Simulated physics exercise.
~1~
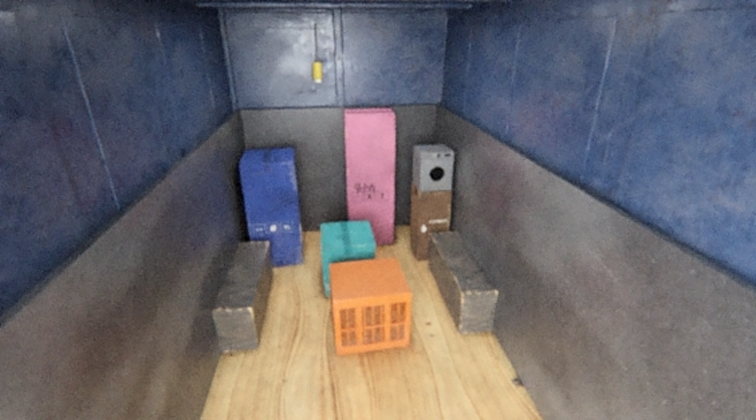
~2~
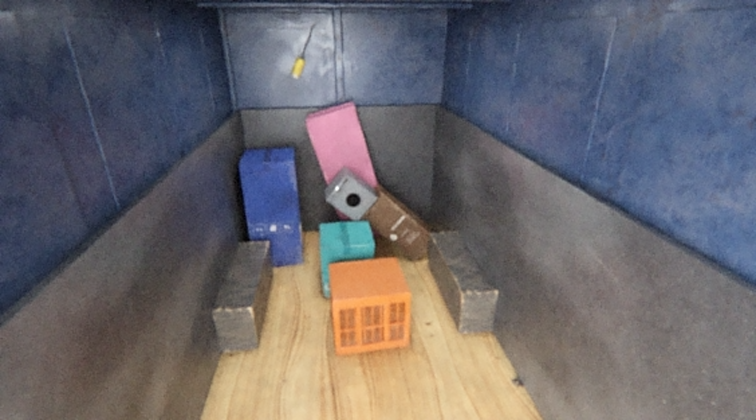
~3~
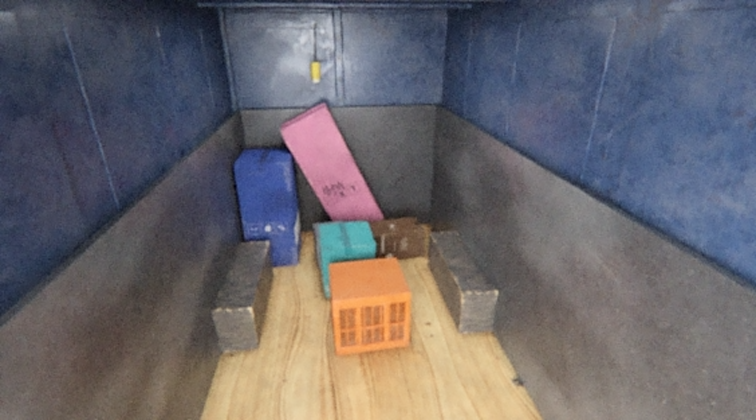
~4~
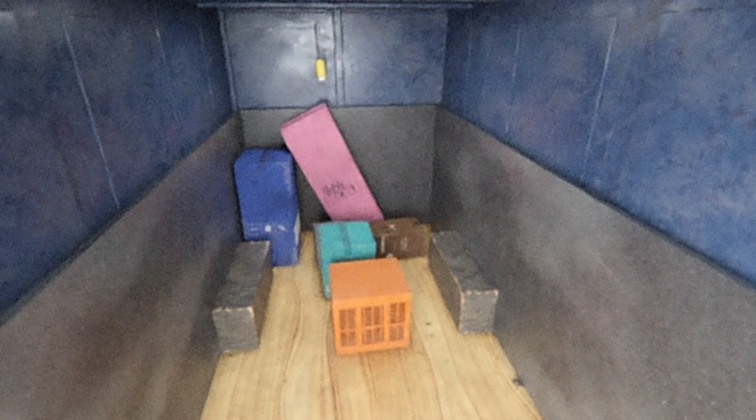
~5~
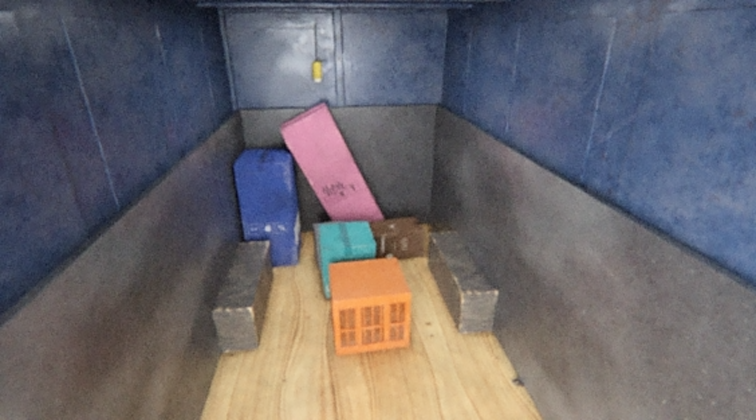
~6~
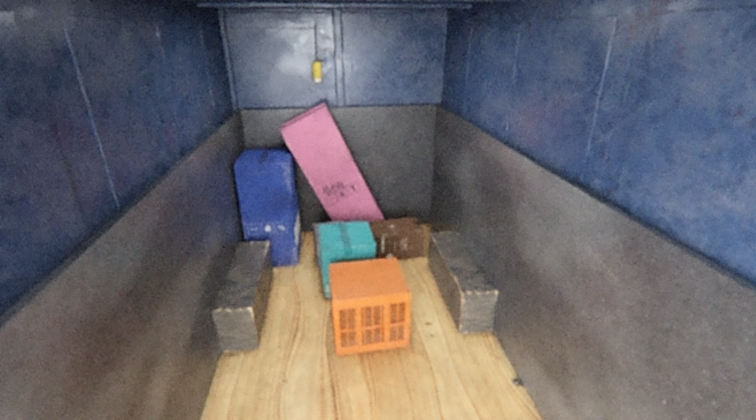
A tall pink box in the back of a van tipped left and came to rest leaning near the blue box, while the grey appliance slid off the toppling brown box and dropped out of sight, leaving the brown one lying behind the turquoise box.
